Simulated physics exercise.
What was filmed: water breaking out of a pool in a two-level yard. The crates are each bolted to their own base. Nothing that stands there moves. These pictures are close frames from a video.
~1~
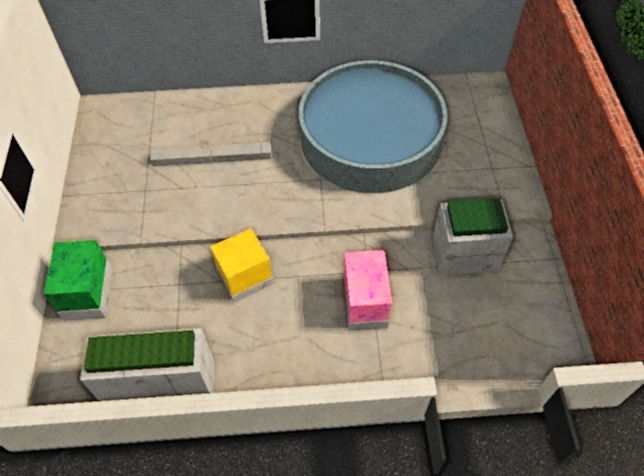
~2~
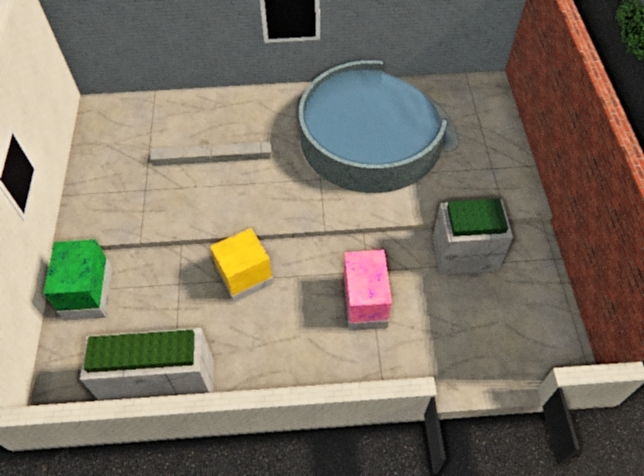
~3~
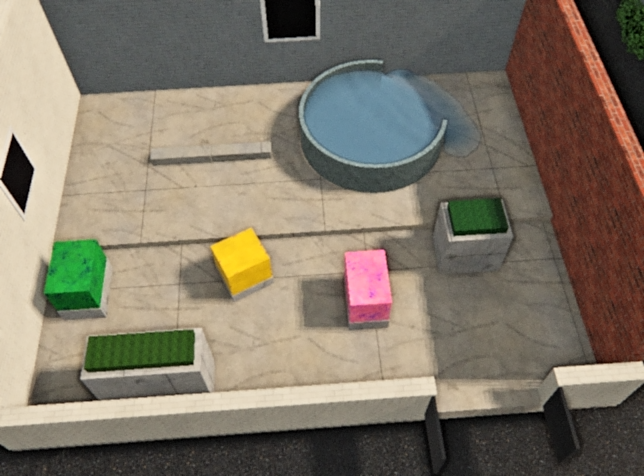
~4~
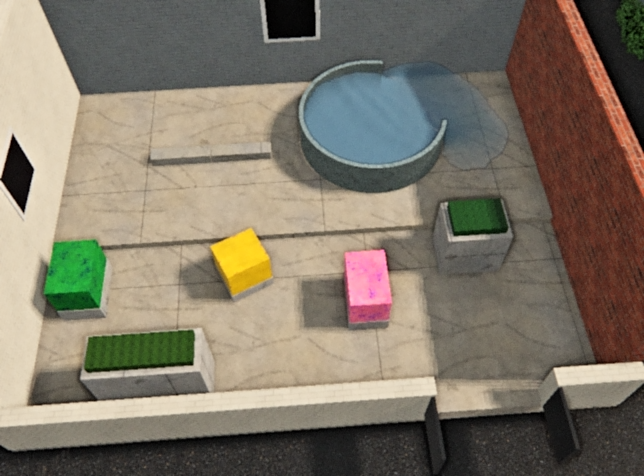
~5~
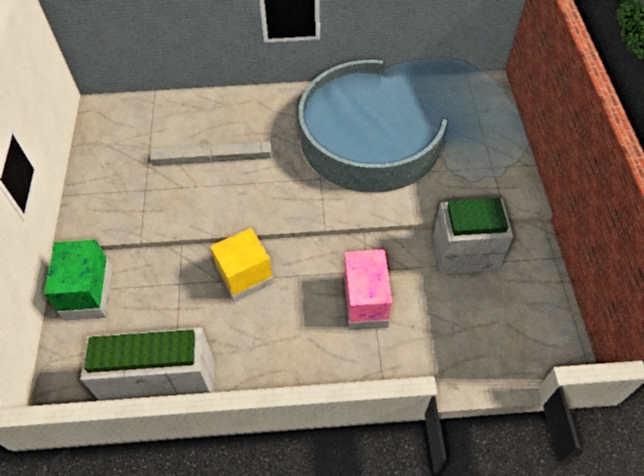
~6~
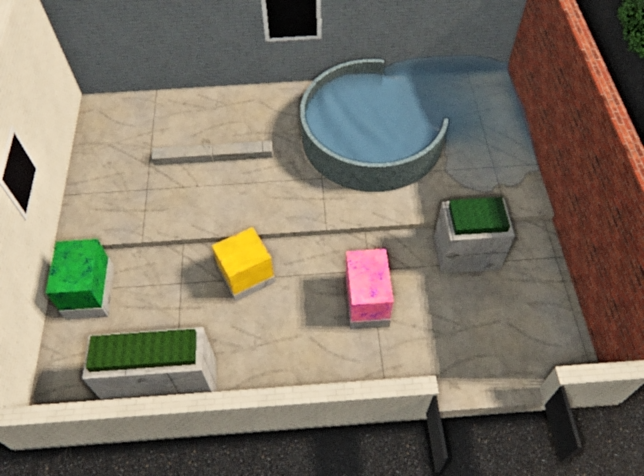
Water pours through a gap in the round tank and spreads right across the paving.
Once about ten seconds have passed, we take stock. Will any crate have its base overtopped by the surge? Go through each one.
Each in turn: The pink crate is spared, the yellow crate is spared, the green crate is spared.
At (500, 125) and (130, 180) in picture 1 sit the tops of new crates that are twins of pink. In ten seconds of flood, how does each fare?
So, the first one gets caught, and the next one stays clear of it.
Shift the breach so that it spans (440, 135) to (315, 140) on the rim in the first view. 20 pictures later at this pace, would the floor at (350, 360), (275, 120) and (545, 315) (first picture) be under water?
Those three come out soaked, moisture-free and soaked, one after another.
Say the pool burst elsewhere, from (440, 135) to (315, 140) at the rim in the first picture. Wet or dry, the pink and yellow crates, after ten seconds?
Pink crate: Overtopped; yellow crate: Overtopped.
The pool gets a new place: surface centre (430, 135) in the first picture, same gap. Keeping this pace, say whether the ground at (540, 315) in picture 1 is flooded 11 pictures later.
That spot: Swamped.
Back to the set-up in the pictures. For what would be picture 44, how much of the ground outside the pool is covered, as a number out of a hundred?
Close to 55 percent, by my reckoning.
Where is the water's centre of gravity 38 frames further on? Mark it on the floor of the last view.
Near (412, 193).
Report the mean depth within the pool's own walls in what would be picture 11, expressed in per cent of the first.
I'd put it at some 62 per cent.
A moment on, water covers 10 % of the floor; the pink crate not reached, the yellow crate not reached, the green crate not reached.
Next, water covers 20 % of the floor; the pink crate not reached, the yellow crate not reached, the green crate not reached.
Then, water covers 40 % of the floor; the pink crate water round its plinth, the yellow crate not reached, the green crate not reached.
Later, water covers 55 % of the floor; the pink crate water round its plinth, the yellow crate water round its plinth, the green crate not reached.
In the end, water covers 75 % of the floor; the pink crate stayed above the water, the yellow crate stayed above the water, the green crate stayed above the water.
